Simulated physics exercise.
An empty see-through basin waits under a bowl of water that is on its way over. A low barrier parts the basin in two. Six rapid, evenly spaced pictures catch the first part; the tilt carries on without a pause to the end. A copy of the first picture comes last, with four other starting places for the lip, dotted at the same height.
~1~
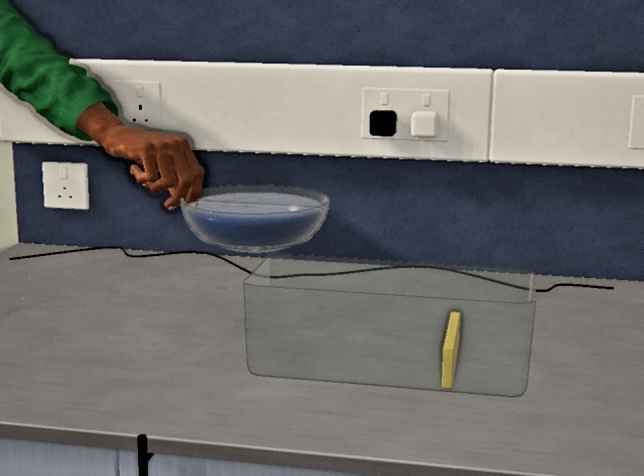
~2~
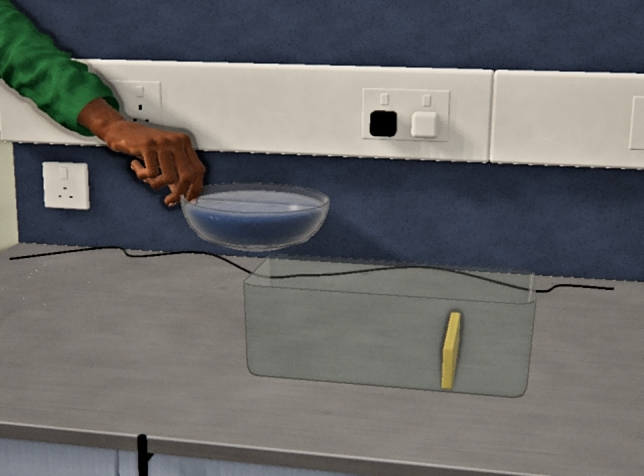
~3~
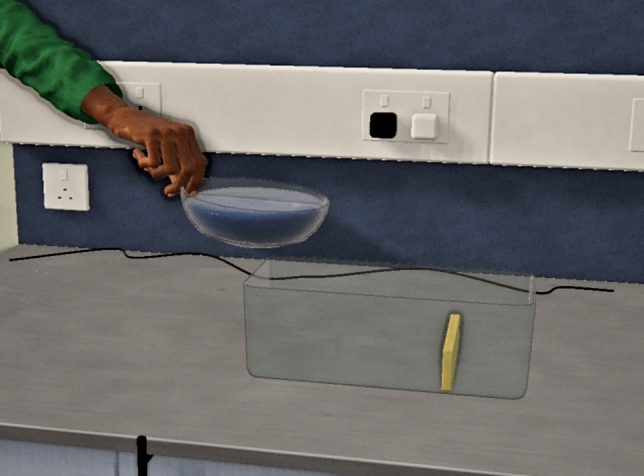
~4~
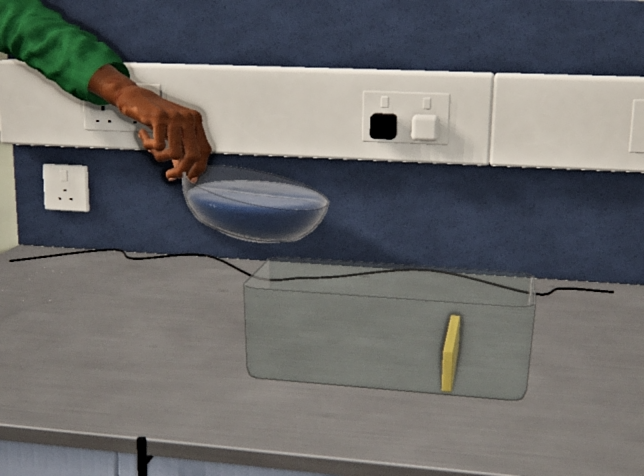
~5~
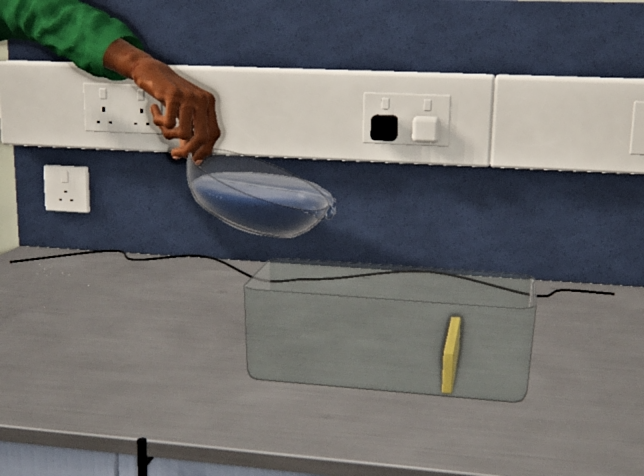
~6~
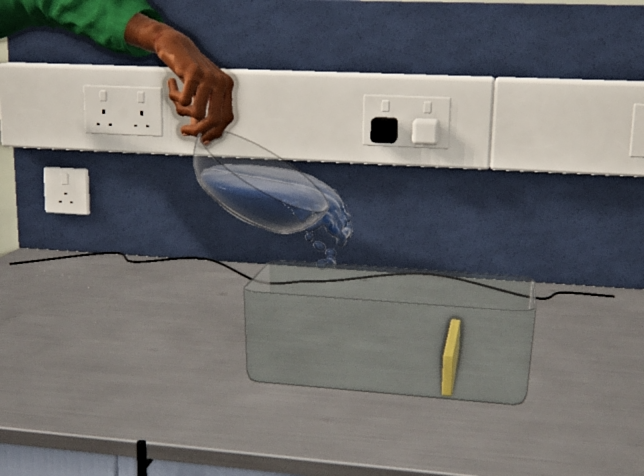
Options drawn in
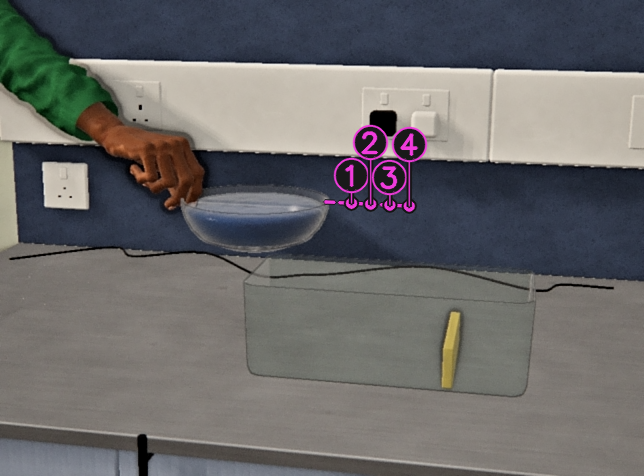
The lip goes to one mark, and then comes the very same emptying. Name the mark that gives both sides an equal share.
2 works best here.
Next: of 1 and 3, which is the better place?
Here it is place 3.
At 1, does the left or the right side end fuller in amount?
The left side.
On the marked copy, 1 at (351, 203); 2 at (370, 204); 3 at (389, 205); 4 at (409, 206).
If 1 is chosen, about 81 % ends left of the wall and 16 % right of it; 3 % is lost outside.
If 2 is chosen, about 51 % ends left of the wall and 45 % right of it; 4 % is lost outside.
If 3 is chosen, about 30 % ends left of the wall and 67 % right of it; 3 % is lost outside.
If 4 is chosen, about 29 % ends left of the wall and 68 % right of it; 3 % is lost outside.
